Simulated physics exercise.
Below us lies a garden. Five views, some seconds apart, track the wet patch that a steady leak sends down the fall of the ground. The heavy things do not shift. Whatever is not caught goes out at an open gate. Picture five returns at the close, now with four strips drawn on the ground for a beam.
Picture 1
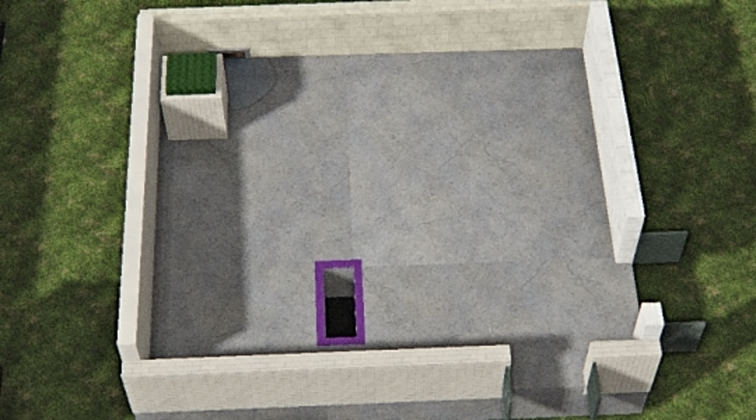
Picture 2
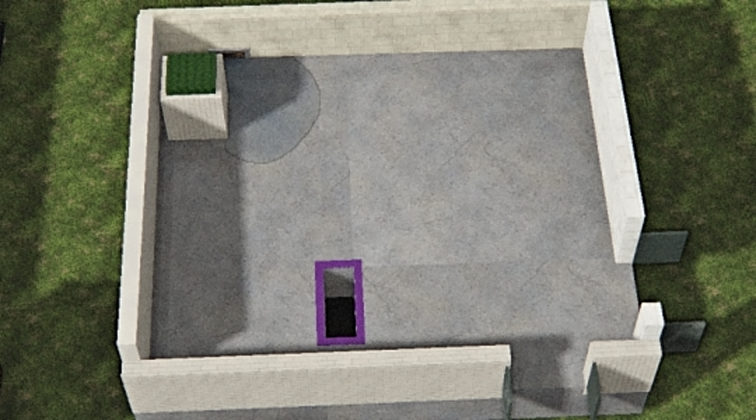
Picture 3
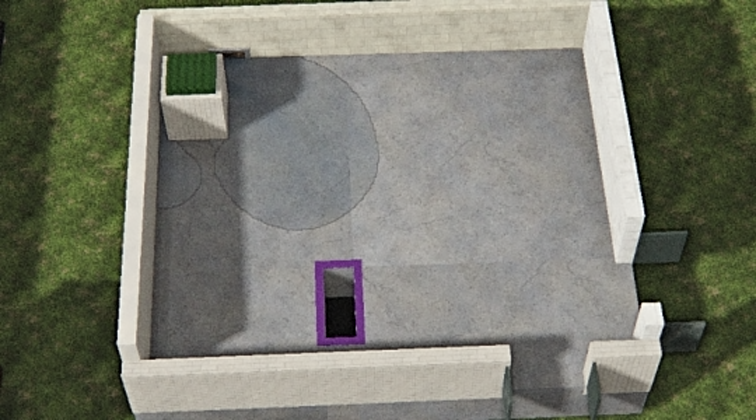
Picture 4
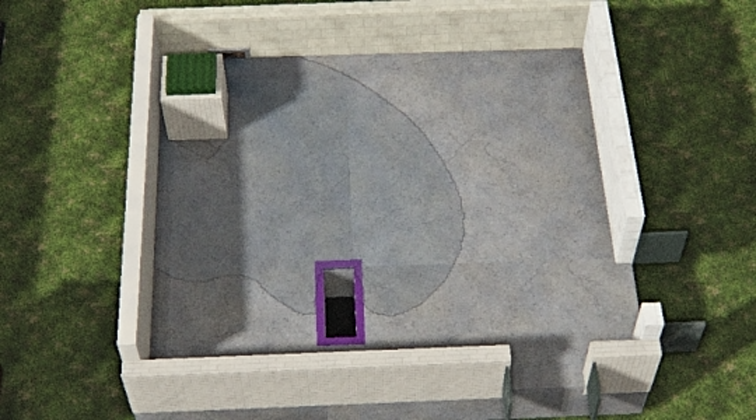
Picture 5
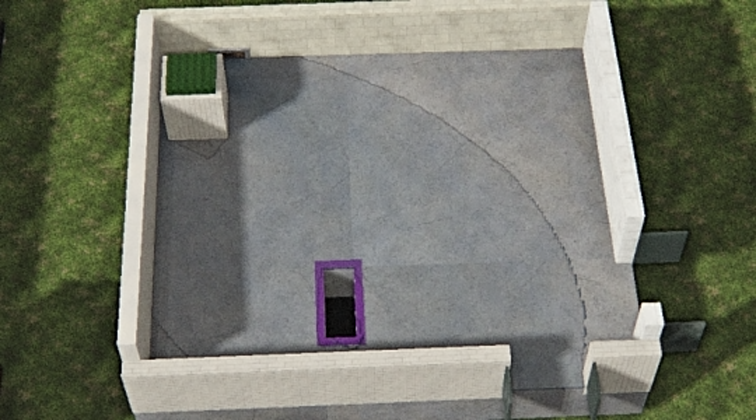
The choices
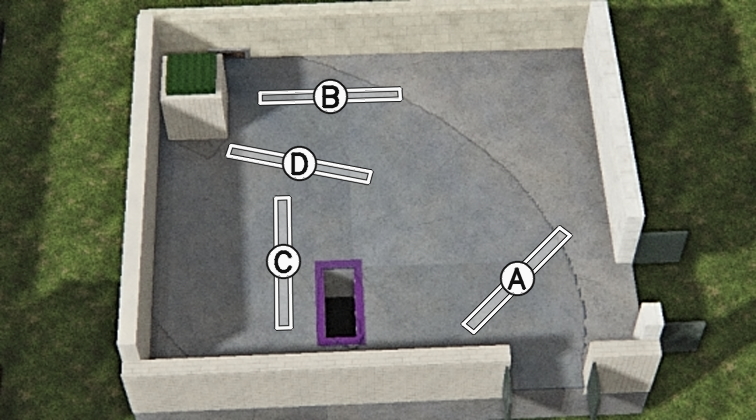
The clip shows a walled, paved yard seen from above, where a thin sheet of water spreads from beside a grass-topped block at the upper left, reaches the purple-edged drain, and extends across much of the floor toward the right.
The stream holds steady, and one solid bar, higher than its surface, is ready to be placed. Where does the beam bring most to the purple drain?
A is best.
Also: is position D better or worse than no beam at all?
It is worse.
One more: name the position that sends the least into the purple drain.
D it is.
In white, A from (468, 328) to (564, 231); B from (260, 98) to (400, 94); C from (283, 327) to (282, 197); D from (229, 150) to (369, 177).
For position A, about 44 % of the stream goes into the purple drain, about 56 % out by the gates.
For position B, about 25 % of the stream goes into the purple drain, about 75 % out by the gates.
For position C, about 20 % of the stream goes into the purple drain, about 80 % out by the gates.
For position D, about 5 % of the stream goes into the purple drain, about 95 % out by the gates.
